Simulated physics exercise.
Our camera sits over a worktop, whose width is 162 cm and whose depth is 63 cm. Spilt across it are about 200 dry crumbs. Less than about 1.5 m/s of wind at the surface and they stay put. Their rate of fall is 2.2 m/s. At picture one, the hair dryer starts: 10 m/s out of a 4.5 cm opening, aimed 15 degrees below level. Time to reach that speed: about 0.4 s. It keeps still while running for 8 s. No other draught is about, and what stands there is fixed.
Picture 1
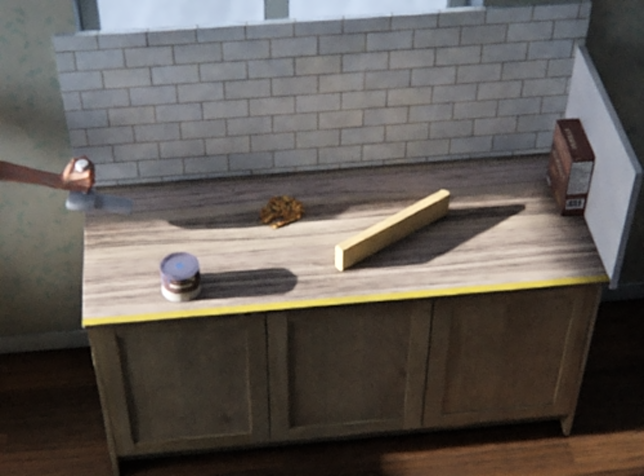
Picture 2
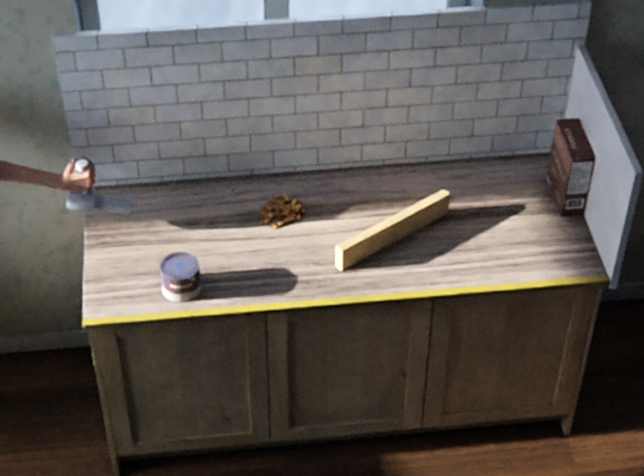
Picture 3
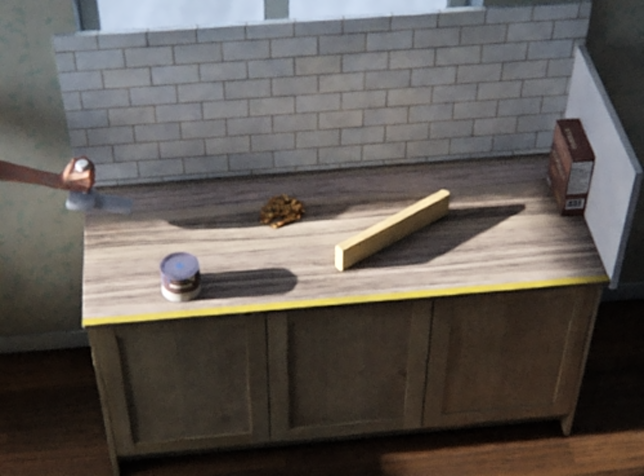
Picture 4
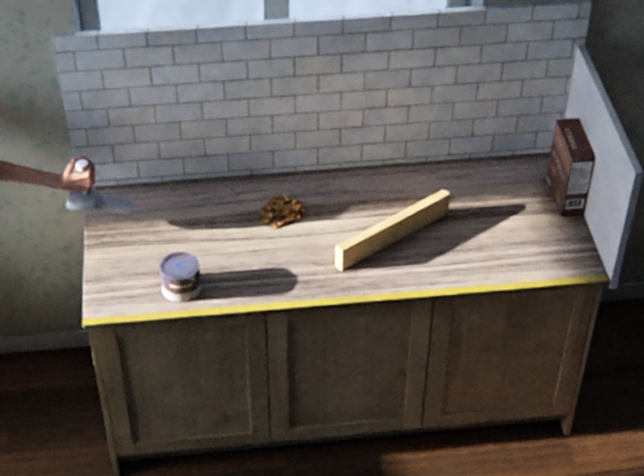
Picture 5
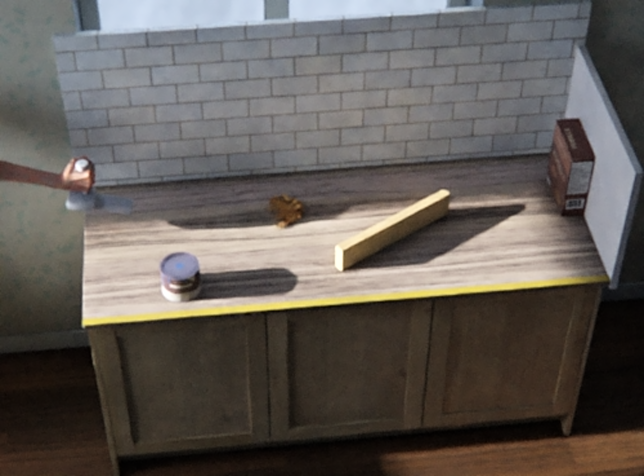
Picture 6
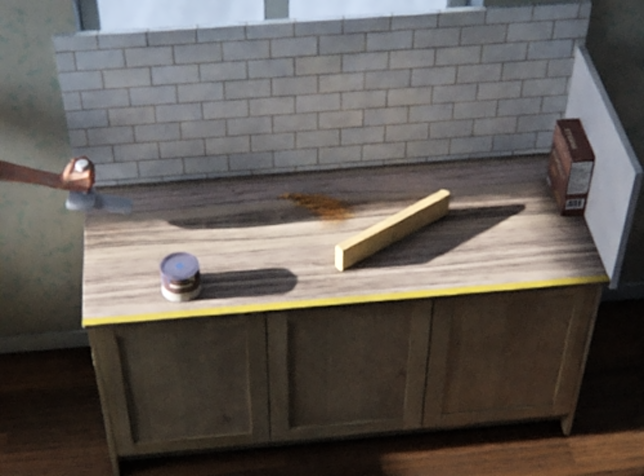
Small orange-brown crumbs lying still in a pile on a wooden worktop, then shifting and spreading rightward behind a pale board.
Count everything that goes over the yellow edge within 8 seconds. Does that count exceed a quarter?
No.
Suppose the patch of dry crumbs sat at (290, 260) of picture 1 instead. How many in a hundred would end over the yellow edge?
I'd expect around 40 percent of them to end up there.
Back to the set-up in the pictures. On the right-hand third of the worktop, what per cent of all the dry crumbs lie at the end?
I'd put it at about 100 percent.
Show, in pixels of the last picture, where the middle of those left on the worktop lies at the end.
(528, 164).
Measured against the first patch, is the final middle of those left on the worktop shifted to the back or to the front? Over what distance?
Shift: Towards the far edge, some 15 cm.
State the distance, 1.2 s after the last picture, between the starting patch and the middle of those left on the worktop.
About 85 cm.
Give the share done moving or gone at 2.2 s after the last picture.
The share is about 50 %.
Then, 1.2 s after the last picture, 56 % are on the move or not yet settled, 0 % are over the yellow edge; the middle of those still in play is near (522, 166).
Then, 2.2 s after the last picture, 49 % are on the move or not yet settled, 0 % are over the yellow edge; the middle of those still in play is near (528, 164).
Then, 4.0 s after the last picture, 43 % are on the move or not yet settled, 0 % are over the yellow edge; the middle of those still in play is near (528, 164).
Then, 7.6 s after the last picture, at the end, 0 % are over the yellow edge; the middle of those still in play is near (528, 164).
